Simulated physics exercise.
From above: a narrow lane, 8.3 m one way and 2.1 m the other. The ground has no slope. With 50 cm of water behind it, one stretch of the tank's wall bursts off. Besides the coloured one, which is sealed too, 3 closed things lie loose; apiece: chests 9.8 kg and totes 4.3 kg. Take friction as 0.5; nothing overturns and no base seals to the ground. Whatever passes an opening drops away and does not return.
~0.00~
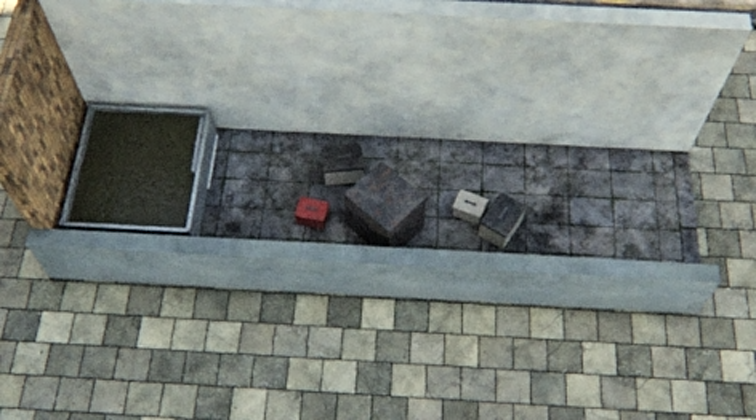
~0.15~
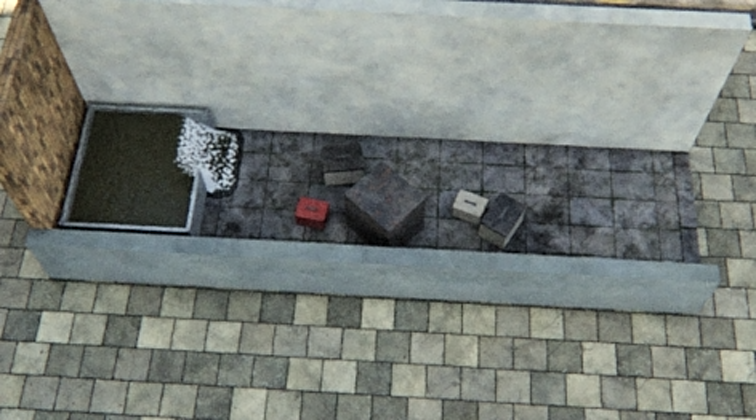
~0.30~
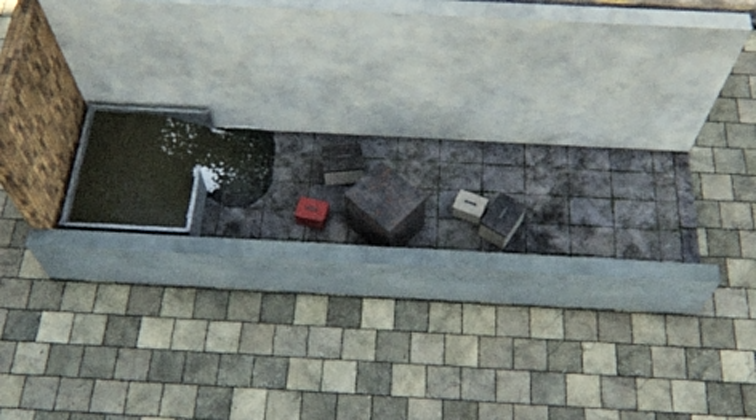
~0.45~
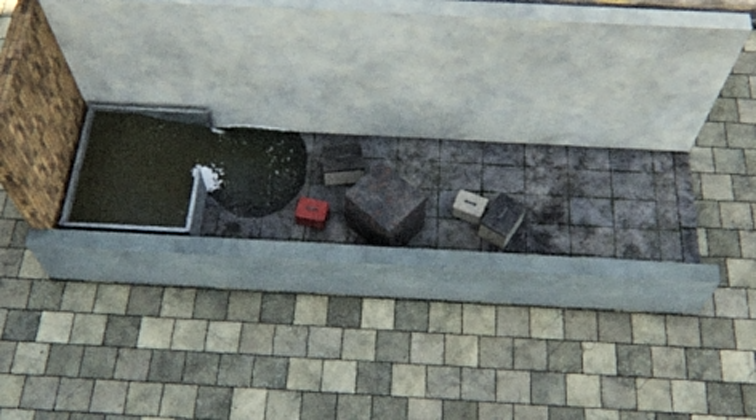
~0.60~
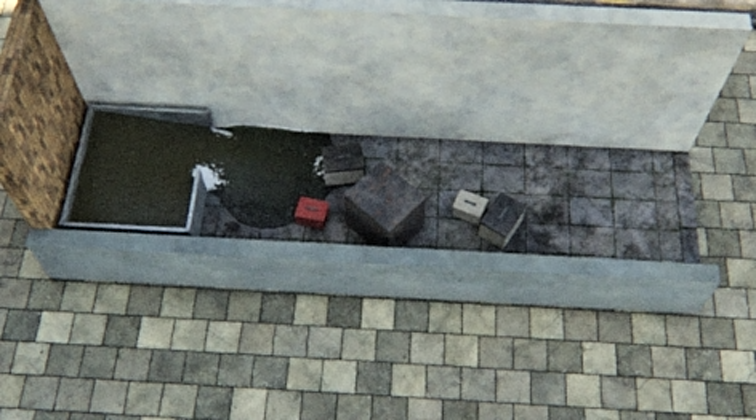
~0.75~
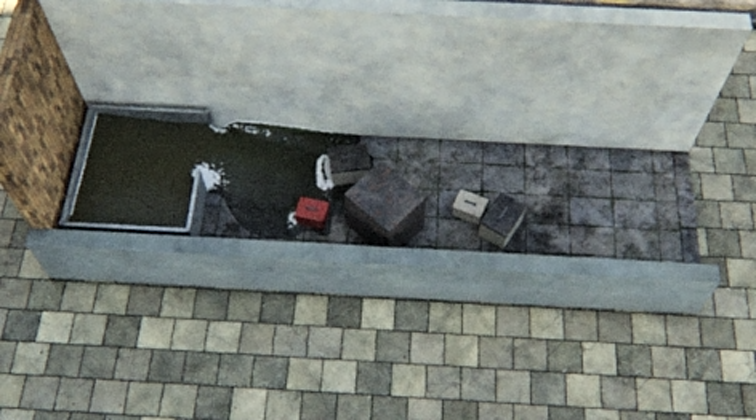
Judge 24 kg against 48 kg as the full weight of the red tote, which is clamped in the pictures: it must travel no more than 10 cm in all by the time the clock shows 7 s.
For it, the lower weight is enough.
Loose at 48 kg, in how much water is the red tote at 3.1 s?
About 10 cm.
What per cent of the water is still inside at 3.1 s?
About 98 per cent.
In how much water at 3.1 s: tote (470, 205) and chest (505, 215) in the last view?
About 3 and 3 cm.
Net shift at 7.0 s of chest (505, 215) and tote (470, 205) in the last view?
In that order: 120 cm, 120 cm.
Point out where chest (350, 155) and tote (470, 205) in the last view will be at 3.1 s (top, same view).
Around (614, 205) and (484, 238).
After 1.4 s the red tote would be 0 cm from its start with 24 kg and 0 cm from its start with 48 kg; 5 cm of water round it then.
After 3.1 s the red tote would be 0 cm from its start with 24 kg and 0 cm from its start with 48 kg; 10 cm of water round it then.
After 4.9 s the red tote would be 0 cm from its start with 24 kg and 0 cm from its start with 48 kg; 8 cm of water round it then.
After 7.0 s the red tote would be 0 cm from its start with 24 kg and 0 cm from its start with 48 kg; 6 cm of water round it then.
